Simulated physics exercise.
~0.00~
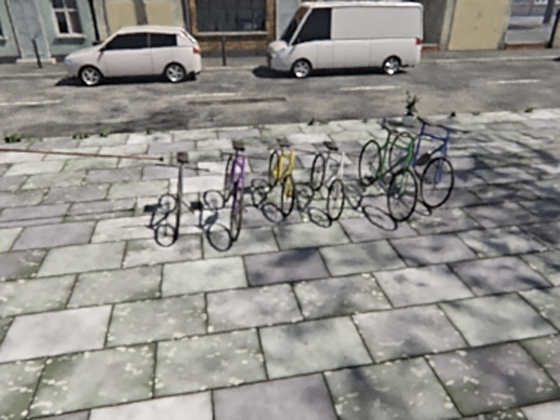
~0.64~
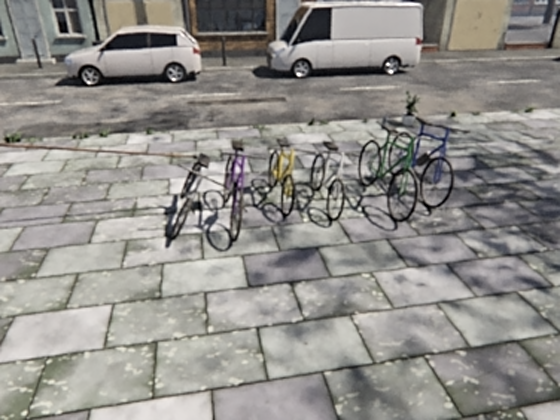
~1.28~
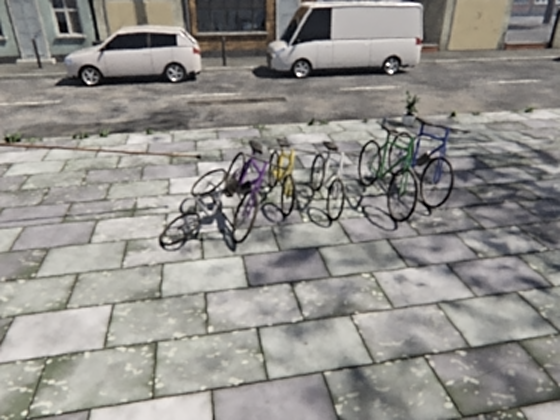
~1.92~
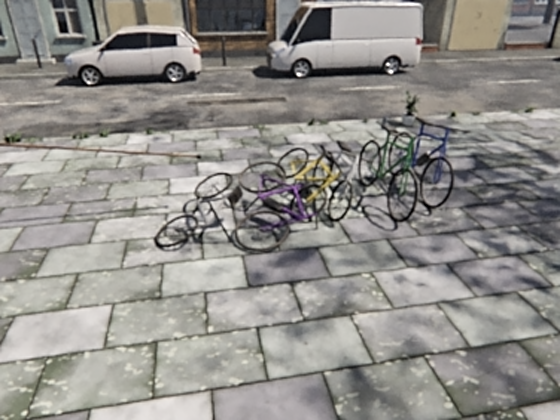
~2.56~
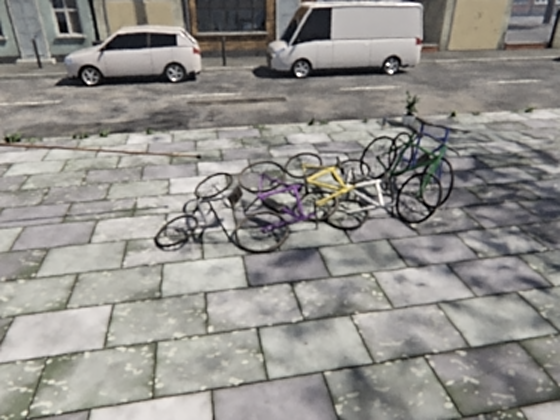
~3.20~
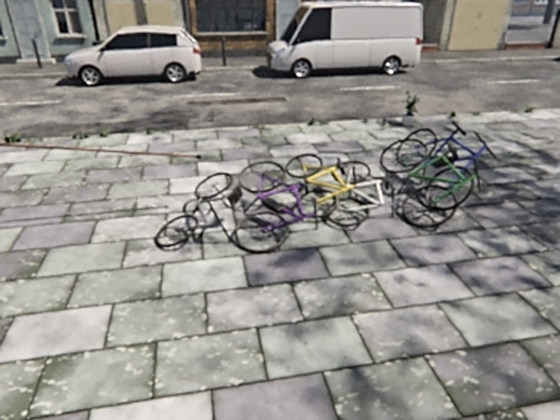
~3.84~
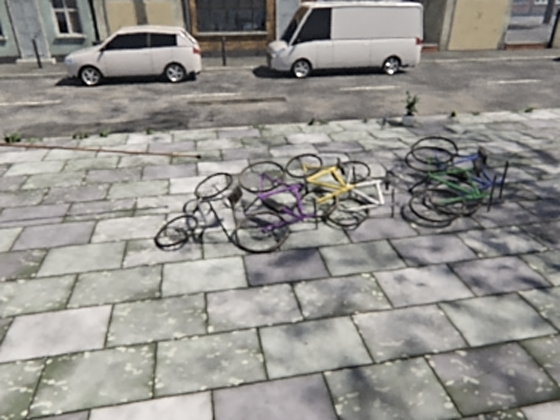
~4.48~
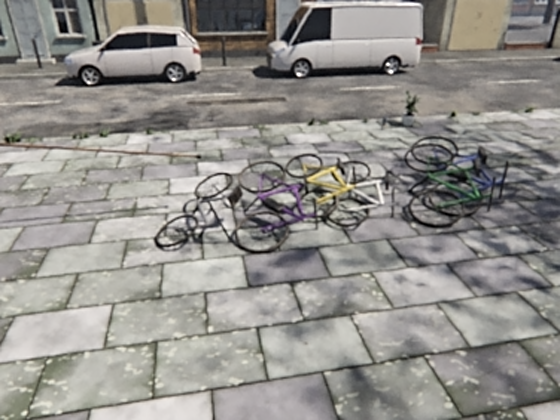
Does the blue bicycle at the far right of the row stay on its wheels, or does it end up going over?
The blue bicycle goes over, tipping along with the green one beside it and ending up down on the paving.
